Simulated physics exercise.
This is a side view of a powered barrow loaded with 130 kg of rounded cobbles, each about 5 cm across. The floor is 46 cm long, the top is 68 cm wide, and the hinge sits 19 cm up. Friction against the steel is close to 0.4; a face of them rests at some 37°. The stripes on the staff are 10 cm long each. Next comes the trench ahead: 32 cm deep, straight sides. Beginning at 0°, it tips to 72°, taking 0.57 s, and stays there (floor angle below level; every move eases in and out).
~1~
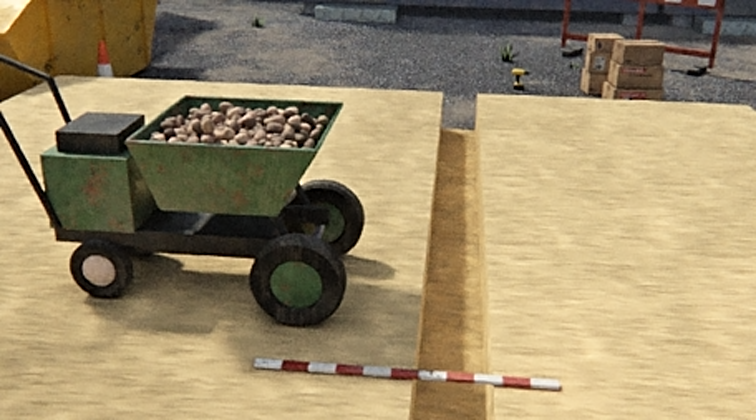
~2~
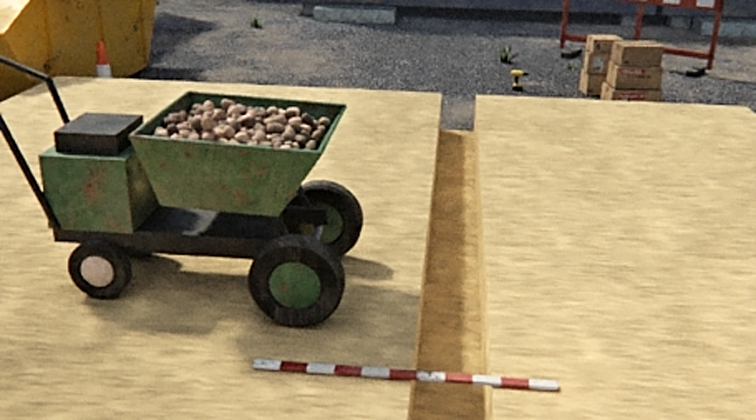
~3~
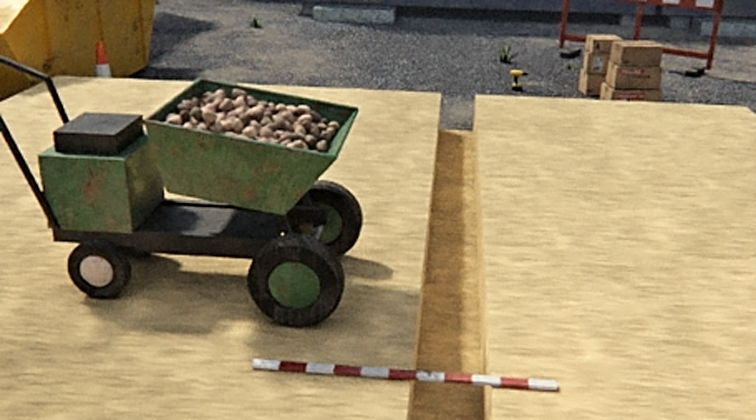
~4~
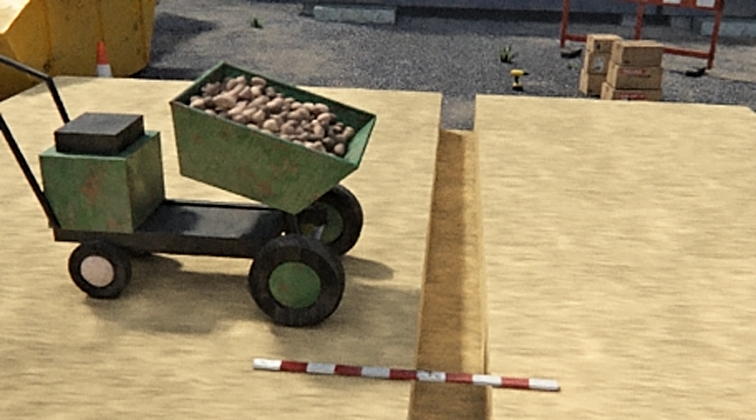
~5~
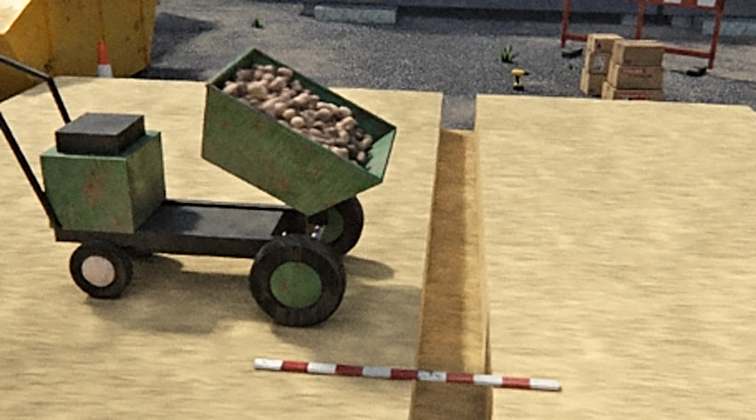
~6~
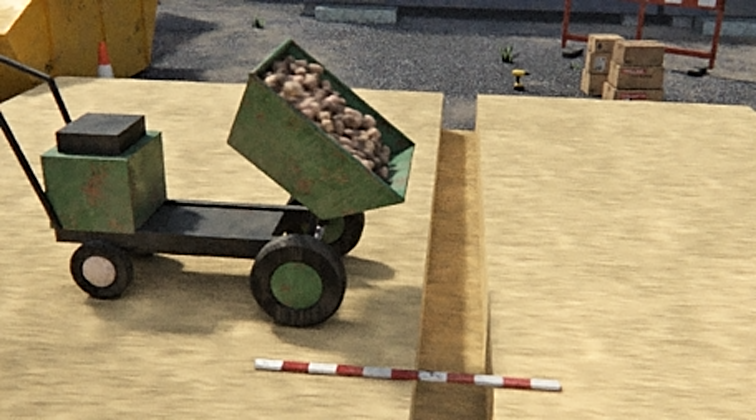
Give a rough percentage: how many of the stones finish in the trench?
35 %.
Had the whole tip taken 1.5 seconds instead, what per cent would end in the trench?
That works out at about 70 in a hundred.
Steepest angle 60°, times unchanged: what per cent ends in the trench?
Share in trench: Approx. 25%.
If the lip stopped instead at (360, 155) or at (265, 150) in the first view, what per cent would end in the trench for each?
Near 15 then near 70 percent.
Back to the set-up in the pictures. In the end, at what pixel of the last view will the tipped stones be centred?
The resting stones are centred at roughly (534, 297).
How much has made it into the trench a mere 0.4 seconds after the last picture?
Close to 15 per cent has got there by then.
Then, 0.1 s after the last picture the floor is at 61°, 100 % in the tray; the foremost stones are at (425, 202).
Then, 0.4 s after the last picture the floor is at 72°, 61 % in the tray, 14 % in the trench, 26 % past the trench; the foremost stones are at (542, 290).
Then, 0.7 s after the last picture the floor is at 72°, 14 % in the tray, 20 % in the trench, 66 % past the trench; the foremost stones are past the picture's edge.
Then, 2.7 s after the last picture the floor is at 72°, 0 % in the tray, 35 % in the trench, 65 % past the trench; the foremost stones are past the picture's edge.
